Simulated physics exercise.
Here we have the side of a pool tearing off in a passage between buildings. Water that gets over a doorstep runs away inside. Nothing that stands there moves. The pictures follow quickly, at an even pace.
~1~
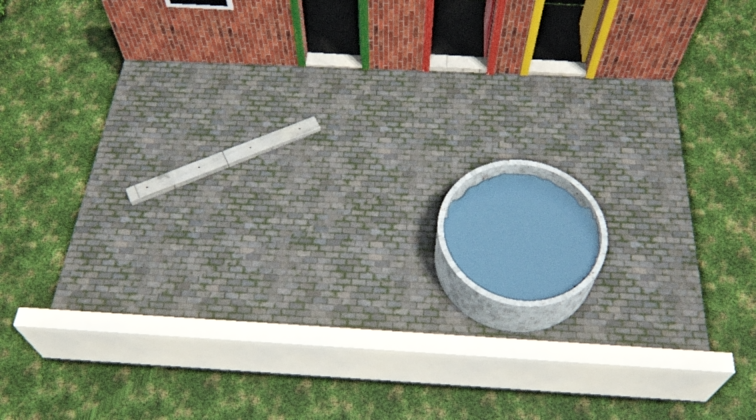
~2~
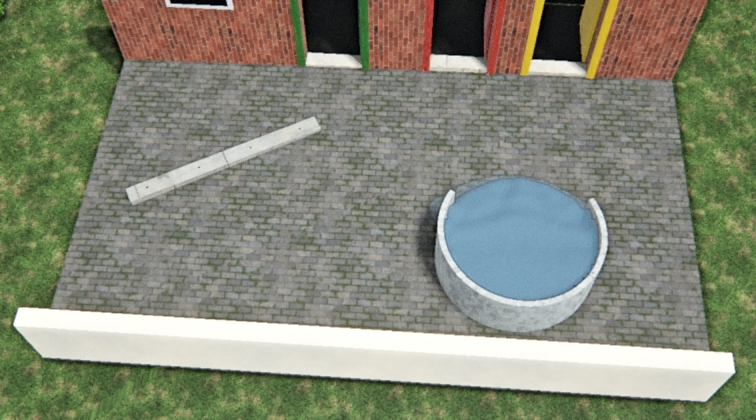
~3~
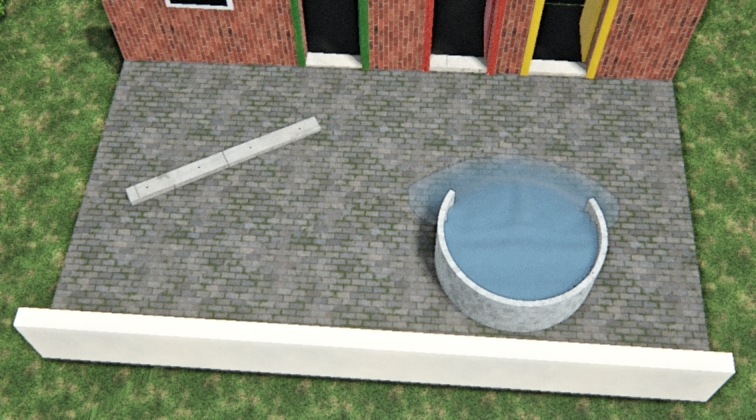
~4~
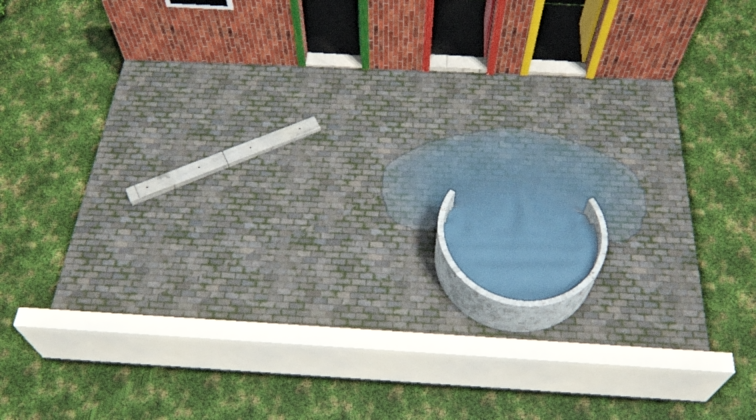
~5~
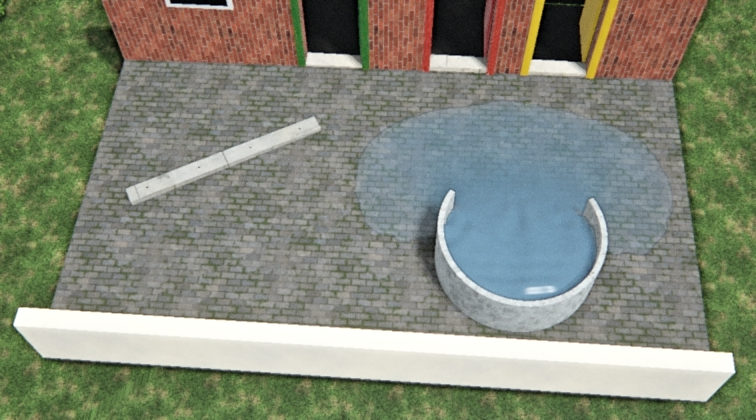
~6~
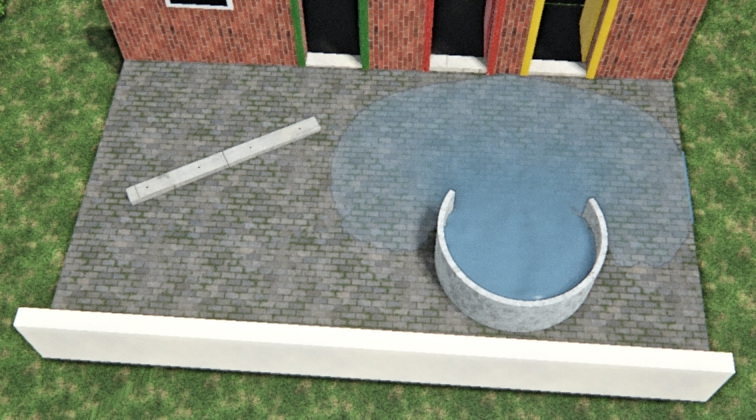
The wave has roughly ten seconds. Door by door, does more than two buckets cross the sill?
In the end: The yellow door takes more than that; the green door takes more than that; the red door takes more than that.
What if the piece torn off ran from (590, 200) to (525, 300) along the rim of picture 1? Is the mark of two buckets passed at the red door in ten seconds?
In short: The red one lets less in.
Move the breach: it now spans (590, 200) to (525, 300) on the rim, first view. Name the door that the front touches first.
First comes the yellow one.
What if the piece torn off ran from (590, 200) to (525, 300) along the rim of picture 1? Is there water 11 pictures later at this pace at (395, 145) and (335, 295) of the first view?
In that order: Not flooded, under water.
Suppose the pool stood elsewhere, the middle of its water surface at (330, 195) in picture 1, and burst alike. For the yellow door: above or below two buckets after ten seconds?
Then: Yellow holds.
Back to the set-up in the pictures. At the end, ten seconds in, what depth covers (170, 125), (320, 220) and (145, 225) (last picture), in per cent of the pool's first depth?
Roughly 2, 2 and 2 per cent, in turn.
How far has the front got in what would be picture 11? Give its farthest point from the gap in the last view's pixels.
Roughly at (271, 70).
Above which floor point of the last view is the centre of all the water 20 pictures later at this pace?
Close to (433, 145).
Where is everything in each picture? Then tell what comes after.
In the first frame, the round pool at (521, 233) is whole and still.
In the second frame, water pours out on the round pool's far side and has run to (434, 213).
In the third frame, the front is at (414, 194), out from the gap on the round pool's far side.
In the fourth frame, water pours out on the round pool's far side and has run to (391, 172).
In the fifth frame, the front is at (368, 158), out from the gap on the round pool's far side.
In the sixth frame, water pours out on the round pool's far side and has run to (350, 134).
A moment on, water covers 40 % of the floor; the yellow door over two buckets in, the green door under two buckets in, the red door over two buckets in.
Next, water covers 35 % of the floor; the yellow door far over two buckets in, the green door over two buckets in, the red door far over two buckets in.
Then, water covers 50 % of the floor; the yellow door far over two buckets in, the green door over two buckets in, the red door far over two buckets in.
Later, water covers 55 % of the floor; the yellow door far over two buckets in, the green door over two buckets in, the red door far over two buckets in.
In the end, water covers 55 % of the floor; the yellow door far over two buckets in, the green door over two buckets in, the red door far over two buckets in.
